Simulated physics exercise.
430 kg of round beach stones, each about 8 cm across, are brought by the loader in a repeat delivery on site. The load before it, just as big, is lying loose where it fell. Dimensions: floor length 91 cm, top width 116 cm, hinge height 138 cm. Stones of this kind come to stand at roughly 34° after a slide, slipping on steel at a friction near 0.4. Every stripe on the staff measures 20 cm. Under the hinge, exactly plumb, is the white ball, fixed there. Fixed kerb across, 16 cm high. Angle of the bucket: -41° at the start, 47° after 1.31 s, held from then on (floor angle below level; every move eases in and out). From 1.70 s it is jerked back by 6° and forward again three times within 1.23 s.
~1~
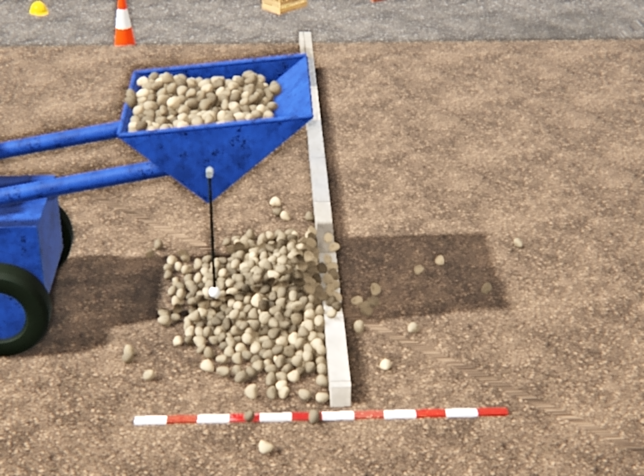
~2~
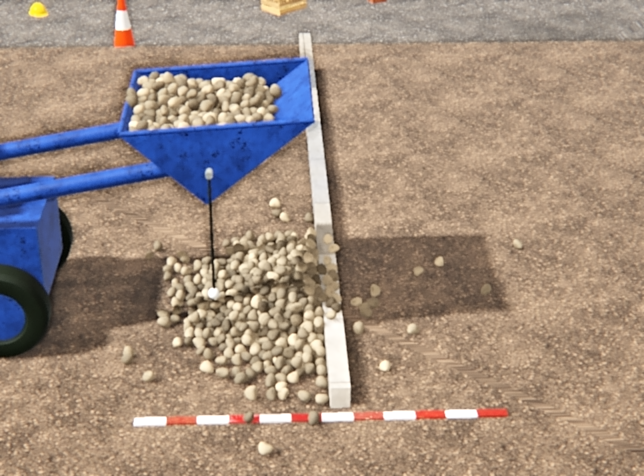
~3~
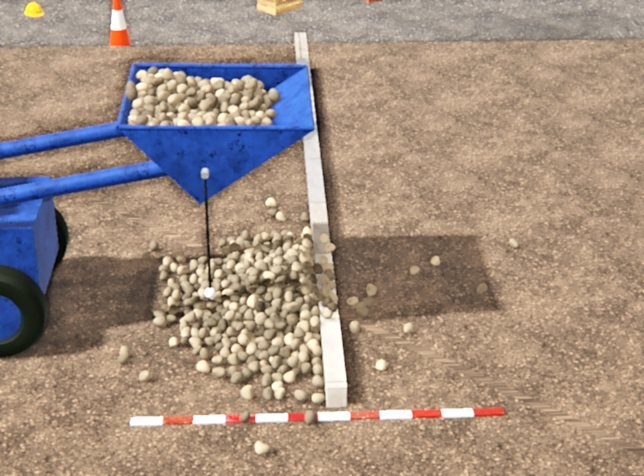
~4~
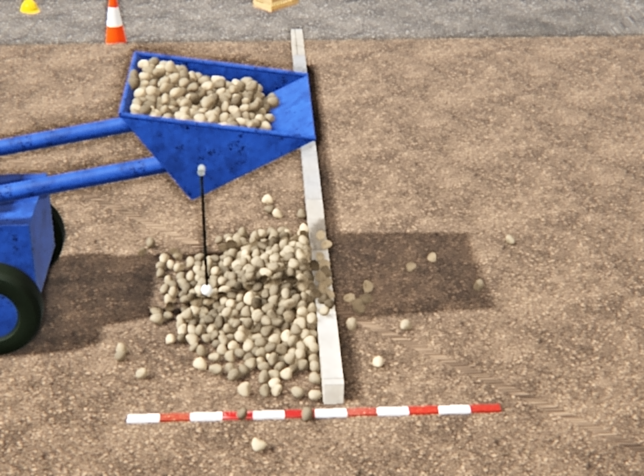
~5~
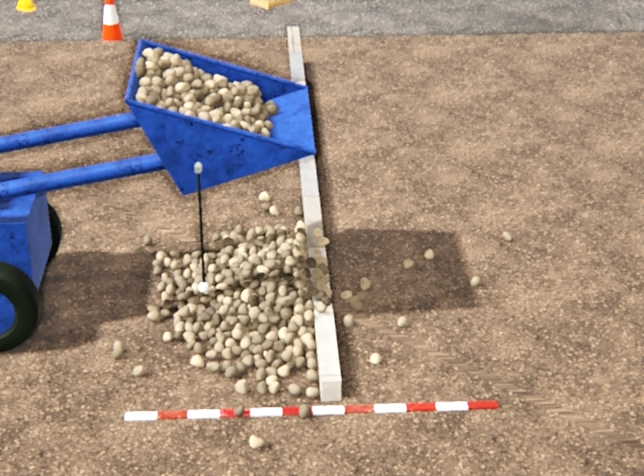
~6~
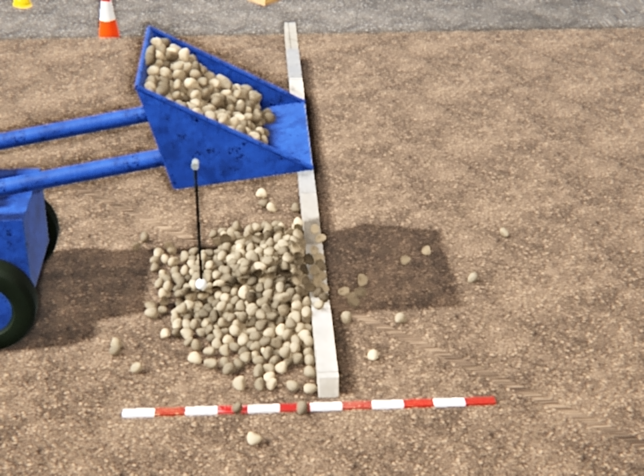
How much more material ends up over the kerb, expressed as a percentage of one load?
About 67 per cent of a load more.
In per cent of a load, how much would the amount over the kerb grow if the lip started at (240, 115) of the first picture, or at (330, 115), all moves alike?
Case one about 15 %, case two about 85 %.
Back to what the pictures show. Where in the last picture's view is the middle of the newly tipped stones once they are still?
The centre sits about (358, 290).
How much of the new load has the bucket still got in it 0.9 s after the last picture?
About 25 percent is still in there.
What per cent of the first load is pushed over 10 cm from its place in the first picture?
5 per cent.
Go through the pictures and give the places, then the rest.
The first frame shows lip at (313, 116), floor tilted -41°, highest stones at (194, 87). The earlier load is highest near (287, 275), 25 cm above ground level, 99 % on this side of the kerb, 2 % over the kerb.
In the second frame, the bucket is at -39°, its lip at (314, 121); the top of the load is at (177, 89).
In the third frame, the bucket is at -34°, its lip at (314, 129); the top of the load is at (159, 84).
In the fourth frame, the bucket is at -27°, its lip at (315, 138); the top of the load is at (152, 77).
The fifth frame shows lip at (315, 153), floor tilted -18°, highest stones at (155, 68).
The sixth frame shows lip at (312, 168), floor tilted -7°, highest stones at (159, 55).
Then, 0.4 s after the last picture the floor is at 33°; in per cent of one load, 98 in the bucket, 101 on this side of the kerb, 2 over the kerb; the foremost stones are at (415, 281).
Then, 0.9 s after the last picture the floor is at 47°; in per cent of one load, 26 in the bucket, 156 on this side of the kerb, 19 over the kerb; the foremost stones are at (422, 276).
Then, 2.8 s after the last picture the floor is at 47°; in per cent of one load, 0 in the bucket, 132 on this side of the kerb, 69 over the kerb; the foremost stones are at (628, 297).
Then, 5.5 s after the last picture the floor is at 47°; in per cent of one load, 0 in the bucket, 132 on this side of the kerb, 69 over the kerb; the foremost stones are at (628, 297). Net gain over the kerb, 67.
